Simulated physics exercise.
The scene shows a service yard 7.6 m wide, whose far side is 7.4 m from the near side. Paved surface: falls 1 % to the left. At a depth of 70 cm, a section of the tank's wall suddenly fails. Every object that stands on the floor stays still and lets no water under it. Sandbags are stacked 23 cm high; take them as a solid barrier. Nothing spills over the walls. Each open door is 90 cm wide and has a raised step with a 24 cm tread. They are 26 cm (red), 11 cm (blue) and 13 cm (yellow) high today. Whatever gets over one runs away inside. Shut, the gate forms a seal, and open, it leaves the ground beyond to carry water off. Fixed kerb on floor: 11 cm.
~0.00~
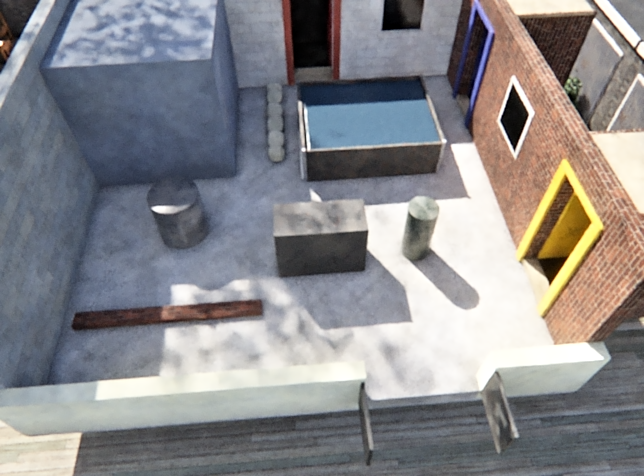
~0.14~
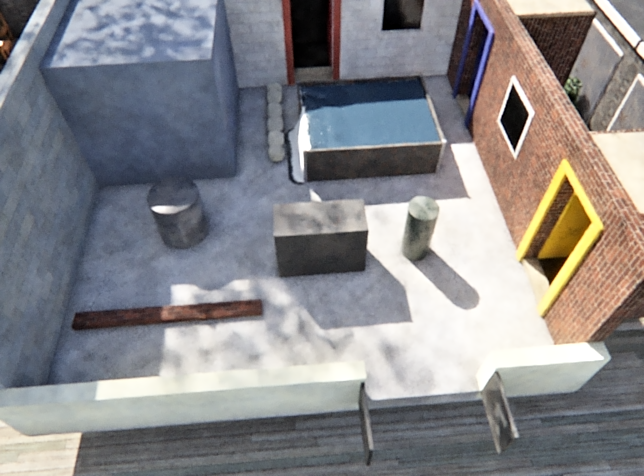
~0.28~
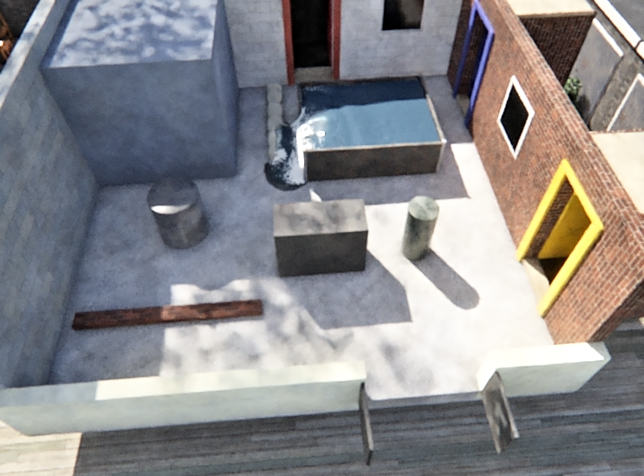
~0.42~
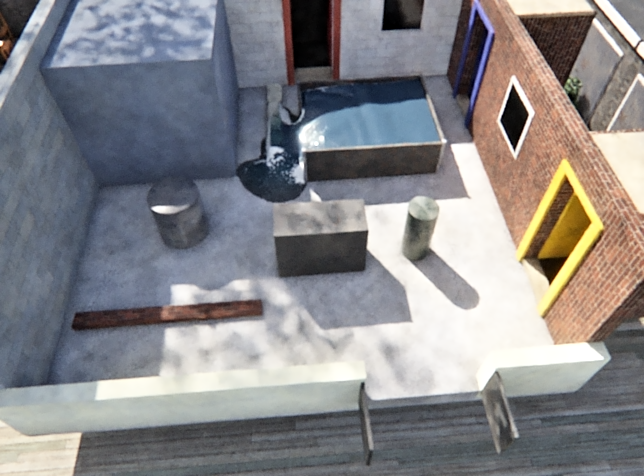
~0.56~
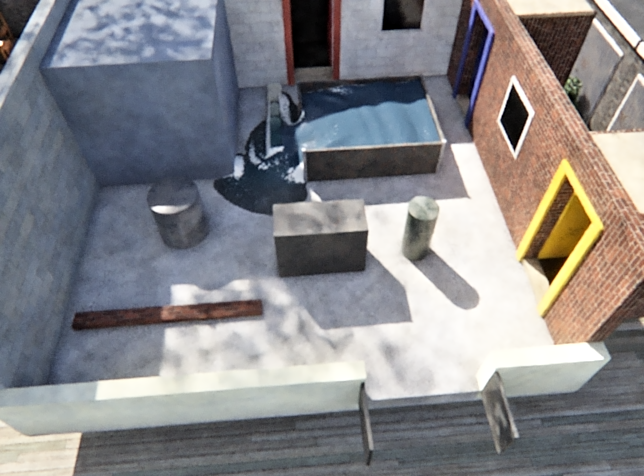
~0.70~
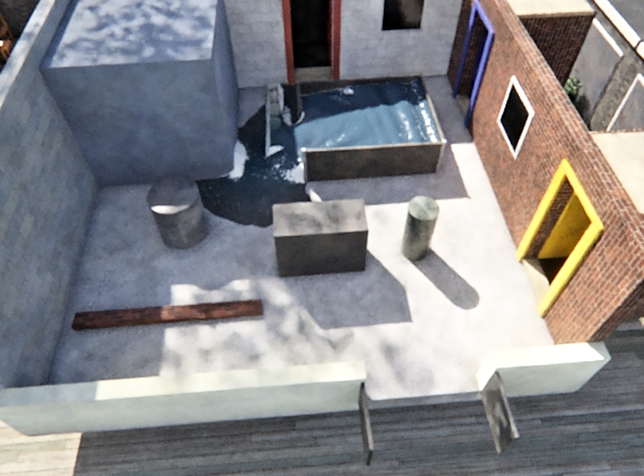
Dark water pours from the left side of a raised rectangular tank at the back of a walled, paved yard, seen from high above the open front gate. A silvery drum, a grey block, a greenish cylinder and a reddish-brown beam stand or lie across the pale floor, with blue and yellow doorways in the right-hand brick wall. Foaming, the water spreads leftward and forward behind the block, while the camera stays still.
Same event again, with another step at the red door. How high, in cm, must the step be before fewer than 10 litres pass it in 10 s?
About 17 cm.
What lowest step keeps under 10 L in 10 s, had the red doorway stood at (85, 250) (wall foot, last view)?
About 11.5 cm.
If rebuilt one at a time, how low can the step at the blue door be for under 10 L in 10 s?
Blue: 10.5 cm.
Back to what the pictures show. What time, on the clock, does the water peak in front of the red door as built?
At about 3.4 s.
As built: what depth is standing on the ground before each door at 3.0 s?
In cm - red: 16, blue: 0, yellow: 0.
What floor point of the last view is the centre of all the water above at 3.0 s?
Around (291, 163).
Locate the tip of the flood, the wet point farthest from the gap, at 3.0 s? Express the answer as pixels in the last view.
Lab note: Front tip approx. (66, 409).
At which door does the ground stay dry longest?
The yellow door comes last.
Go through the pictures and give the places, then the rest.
Still water, 70 cm deep, in the tank at (366, 114); the red door at (313, 44) is dry, in the first picture.
The front is at (287, 137), 0.3 m from the gap at (304, 144); 0.4 m2 of floor is wet, 70 cm left at the back, in the second picture.
The gap is at (304, 146), the front 0.7 m out at (271, 178); the back of the tank holds 70 cm, in the third picture.
Water pours out at (304, 147) and has run 1.2 m, to (244, 178); about 11 cm deep outside, 70 cm at the back, in the fourth picture.
Water pours out at (304, 147) and has run 1.7 m, to (219, 186); about 8 cm deep outside, 69 cm at the back, in the fifth picture.
Water pours out at (304, 147) and has run 2.2 m, to a hidden place; about 6 cm deep outside, 63 cm at the back; the red door at (313, 44), 2.5 m from the gap, is still 0.5 m from the nearest water, in the sixth picture.
After 1.4 s water covers 25 % of the floor, deepest (52 cm) near (291, 152); 12 cm at the red door, 0 litres in over its 26 cm step.
After 3.0 s water covers 55 % of the floor, deepest (34 cm) near (291, 146); 16 cm at the red door, 0 litres in over its 26 cm step.
After 10.0 s water covers 90 % of the floor, deepest (16 cm) near (69, 302); 6 cm at the red door, 0 litres in over its 26 cm step.
At the red door as built, the water arrived by 1.0 s and peaked near 17 cm at 3.4 s.
Run again over the same 10 s with other heights there, 27 litres in over 14 cm, 4 litres over 19 cm. The limit of 10 litres is kept from about 17 cm up.
